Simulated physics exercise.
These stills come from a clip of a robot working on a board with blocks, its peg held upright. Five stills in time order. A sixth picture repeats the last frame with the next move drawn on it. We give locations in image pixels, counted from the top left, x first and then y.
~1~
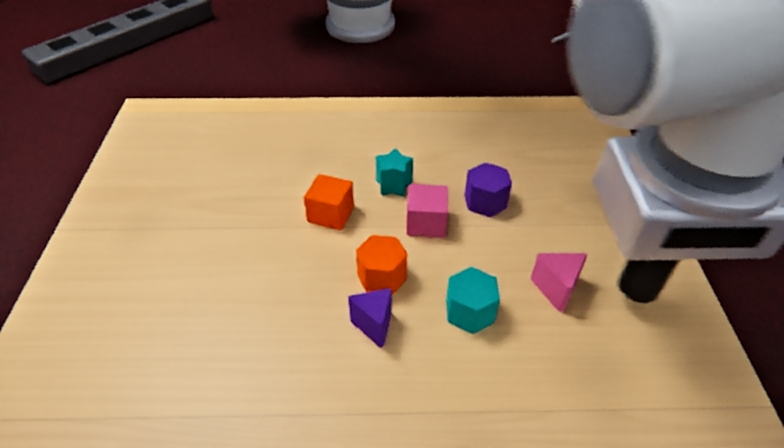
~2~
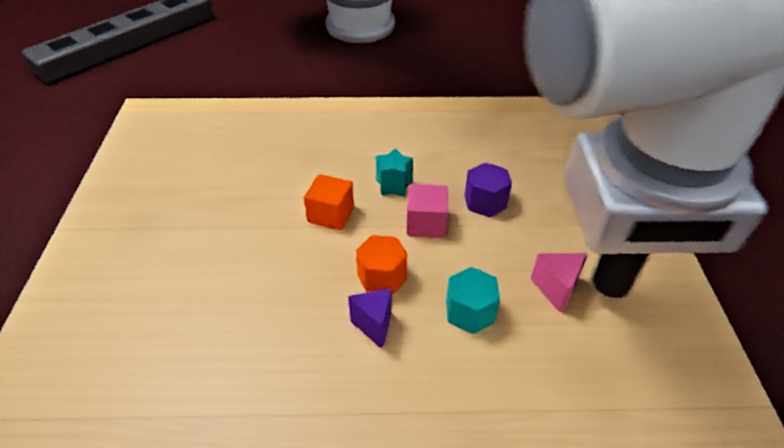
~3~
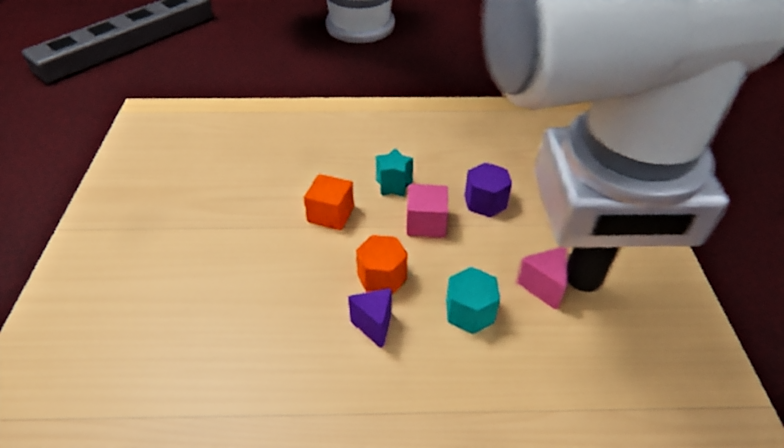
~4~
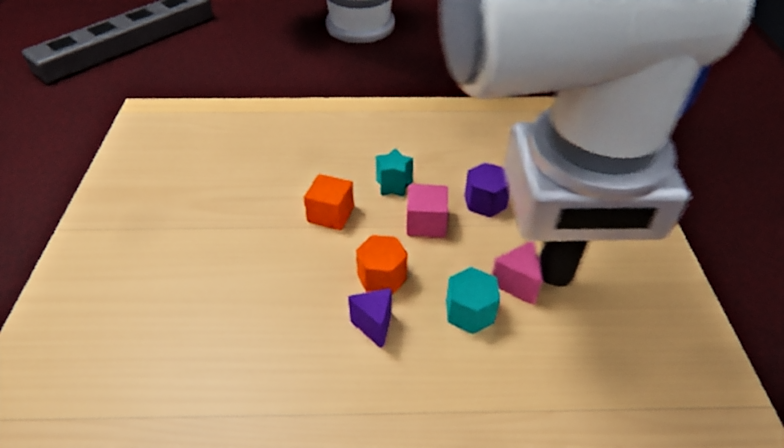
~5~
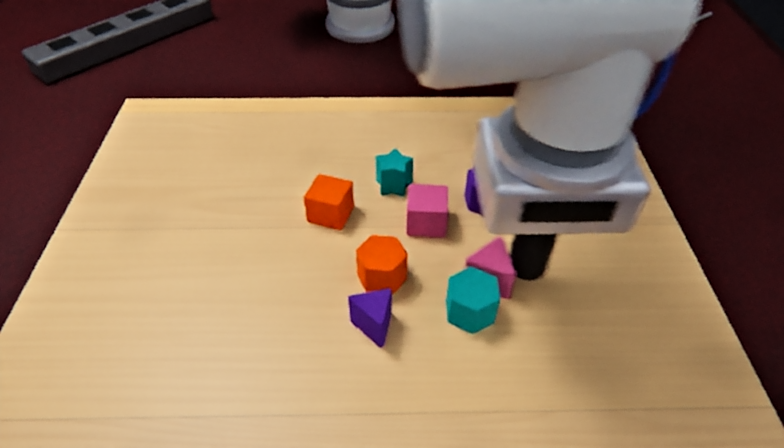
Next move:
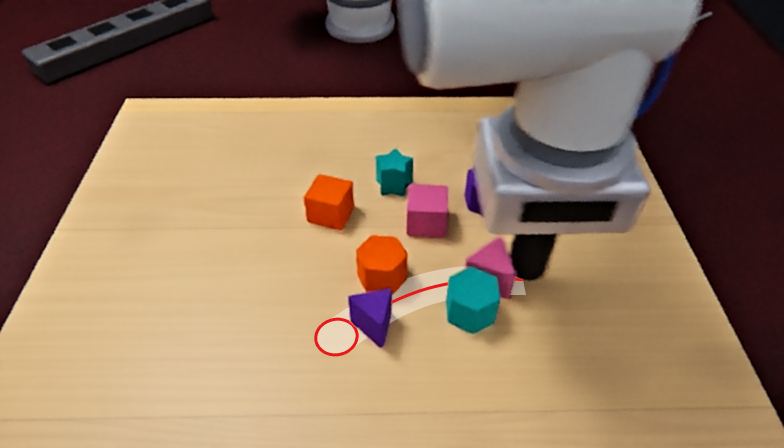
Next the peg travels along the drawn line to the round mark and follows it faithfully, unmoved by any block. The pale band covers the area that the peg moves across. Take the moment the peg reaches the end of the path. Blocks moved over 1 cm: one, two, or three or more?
My prediction: No fewer than three blocks.
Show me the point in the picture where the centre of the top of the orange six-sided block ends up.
Near (348, 246).
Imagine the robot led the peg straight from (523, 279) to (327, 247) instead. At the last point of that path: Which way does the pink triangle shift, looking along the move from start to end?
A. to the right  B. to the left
B.
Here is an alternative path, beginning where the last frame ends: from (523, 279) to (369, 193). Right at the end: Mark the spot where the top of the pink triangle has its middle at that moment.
Its top middle is near (465, 251).
The drawn path runs from (523, 279) over (457, 282) and (394, 301) to (336, 337).
On the path given first. One third of the way, peg at (458, 269); turquoise six-sided block at (461, 295), turned 40° anticlockwise; pink triangle at (422, 263), turned 25° anticlockwise.
Two thirds of the way, peg at (394, 288); purple triangle at (354, 318), turned 45° anticlockwise; orange six-sided block at (349, 246), turned 40° clockwise; turquoise six-sided block at (460, 296), turned 45° anticlockwise; pink triangle at (357, 278), turned 15° clockwise.
At the end, peg at (335, 324); purple triangle at (322, 345), turned 95° anticlockwise; orange six-sided block at (348, 246), turned 45° clockwise; pink square piece not moved; turquoise six-sided block at (460, 296), turned 45° anticlockwise; pink triangle at (320, 282), turned 50° clockwise.
